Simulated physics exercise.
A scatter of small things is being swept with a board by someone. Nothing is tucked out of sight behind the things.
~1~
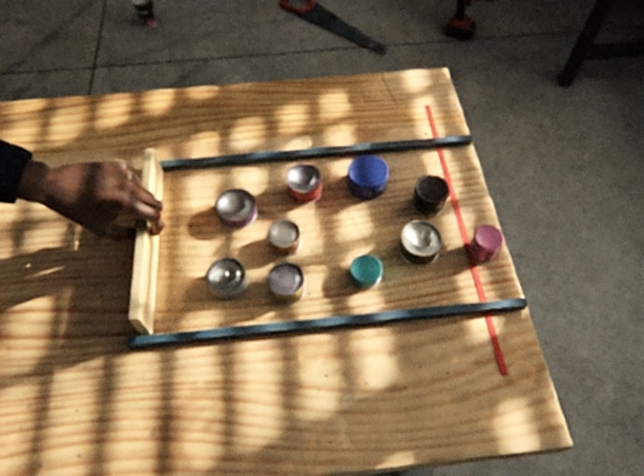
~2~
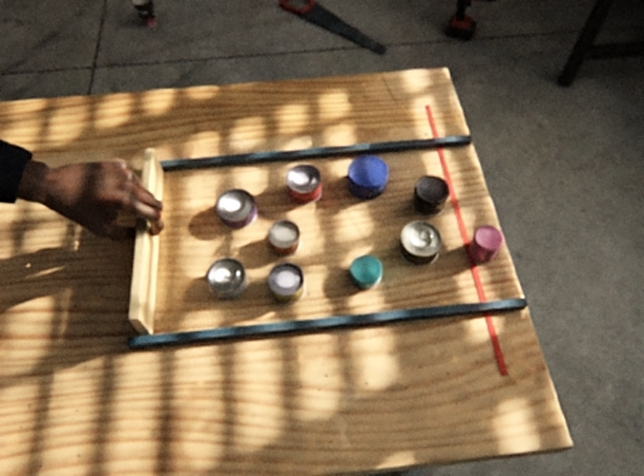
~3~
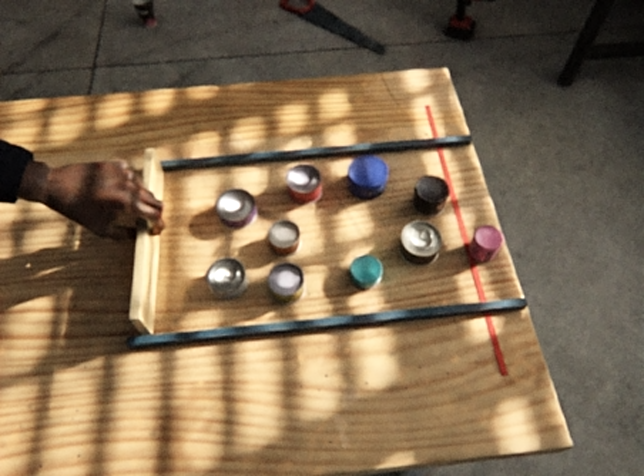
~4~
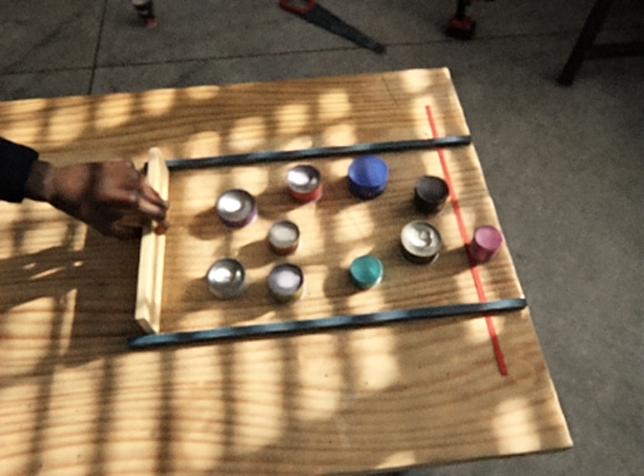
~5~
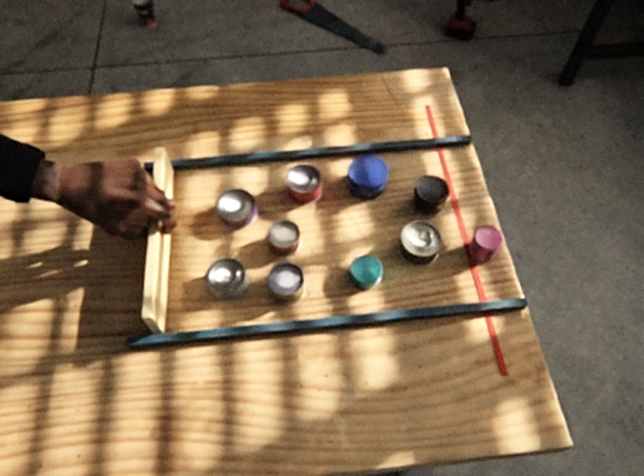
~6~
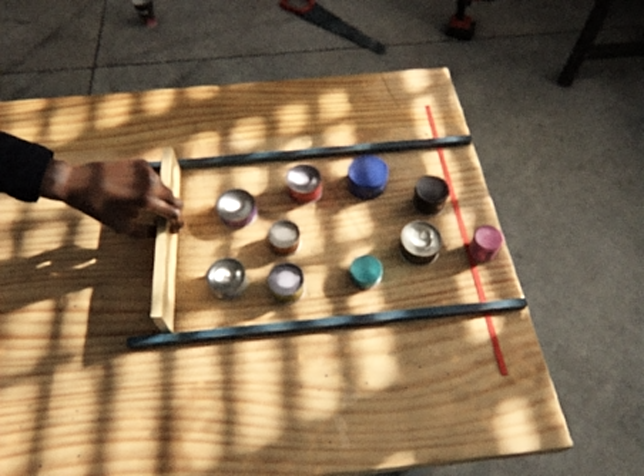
A hand held a wooden board upright at the left of a table, then slid it slightly right between two dark strips toward a scatter of small colourful tins, which all stayed still.
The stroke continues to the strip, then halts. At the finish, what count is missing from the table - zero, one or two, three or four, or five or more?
Missing: Five or more.
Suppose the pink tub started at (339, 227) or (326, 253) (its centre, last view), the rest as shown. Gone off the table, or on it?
In the two tries the pink tub ends up below and ends up below, in that order.
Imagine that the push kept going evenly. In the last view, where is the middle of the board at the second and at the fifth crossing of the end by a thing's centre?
Pixels in order: Roughly (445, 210), roughly (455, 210).
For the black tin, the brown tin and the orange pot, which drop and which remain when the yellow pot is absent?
In that case the black tin goes off the edge, the brown tin goes off the edge, the orange pot stays where it is.
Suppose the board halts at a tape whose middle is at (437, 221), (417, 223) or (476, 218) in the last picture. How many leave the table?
The counts come to 1, then 0, then 5.
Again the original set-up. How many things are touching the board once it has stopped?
5 in contact.
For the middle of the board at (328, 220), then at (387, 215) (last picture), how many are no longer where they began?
That gives 7 for the first and 9 for the second.
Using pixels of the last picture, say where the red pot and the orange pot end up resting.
The red pot ends up near (462, 155), and the orange pot near (478, 219).
A little later, none off yet; pink tub at rest near (486, 244); black tin at rest near (431, 196); brown tin at rest near (420, 244).
When it is over, the number that fall off is five or more; down, turquoise tin, blue tub, brown tin, black tin and pink tub.
